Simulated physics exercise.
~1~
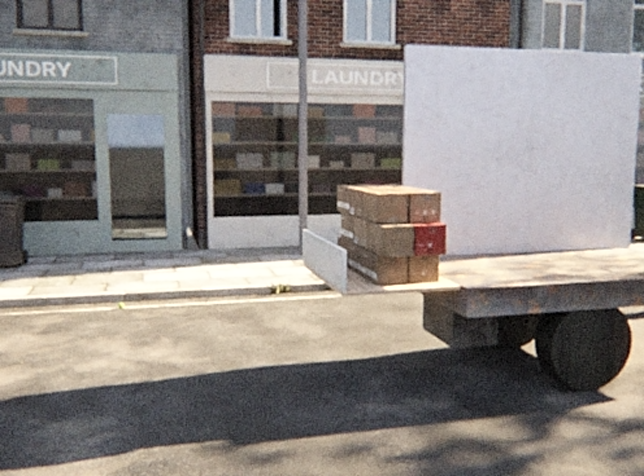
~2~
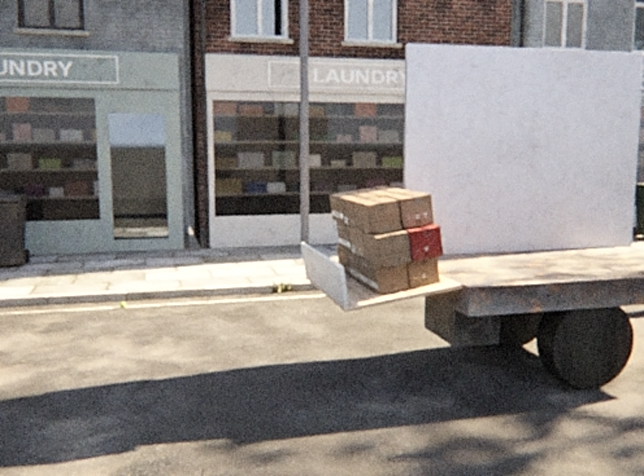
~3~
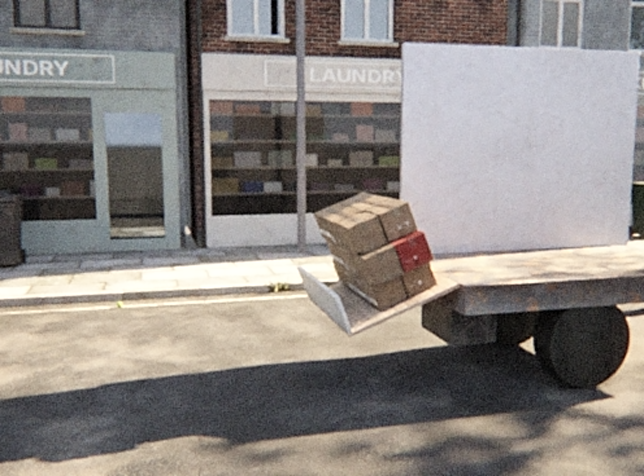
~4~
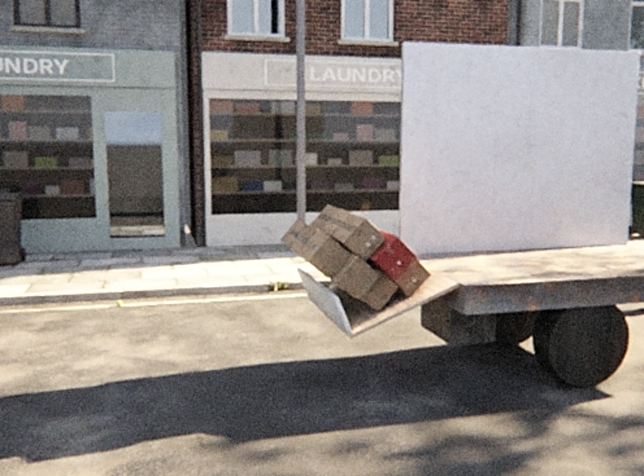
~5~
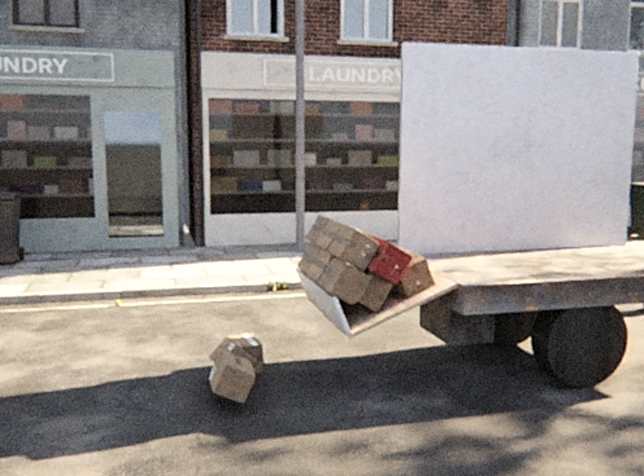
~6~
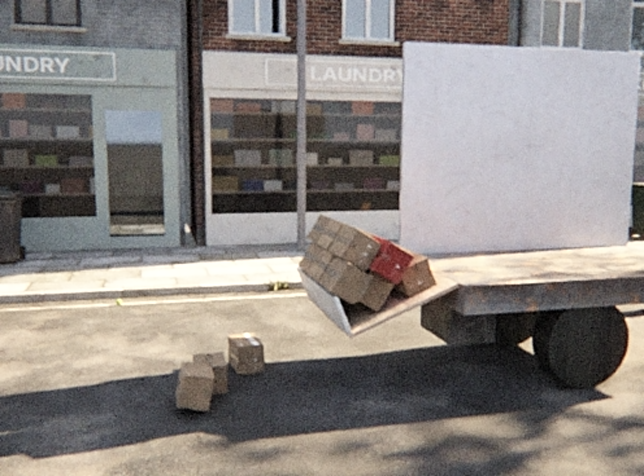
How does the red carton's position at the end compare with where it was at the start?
It ends a little further left and slightly lower than at the start, tipped over among the slumped cartons but still on the tilted tail lift.
Lorry tail lift tilting downward, its stacked cartons slumping left, three dropping to the road and the rest staying on it.
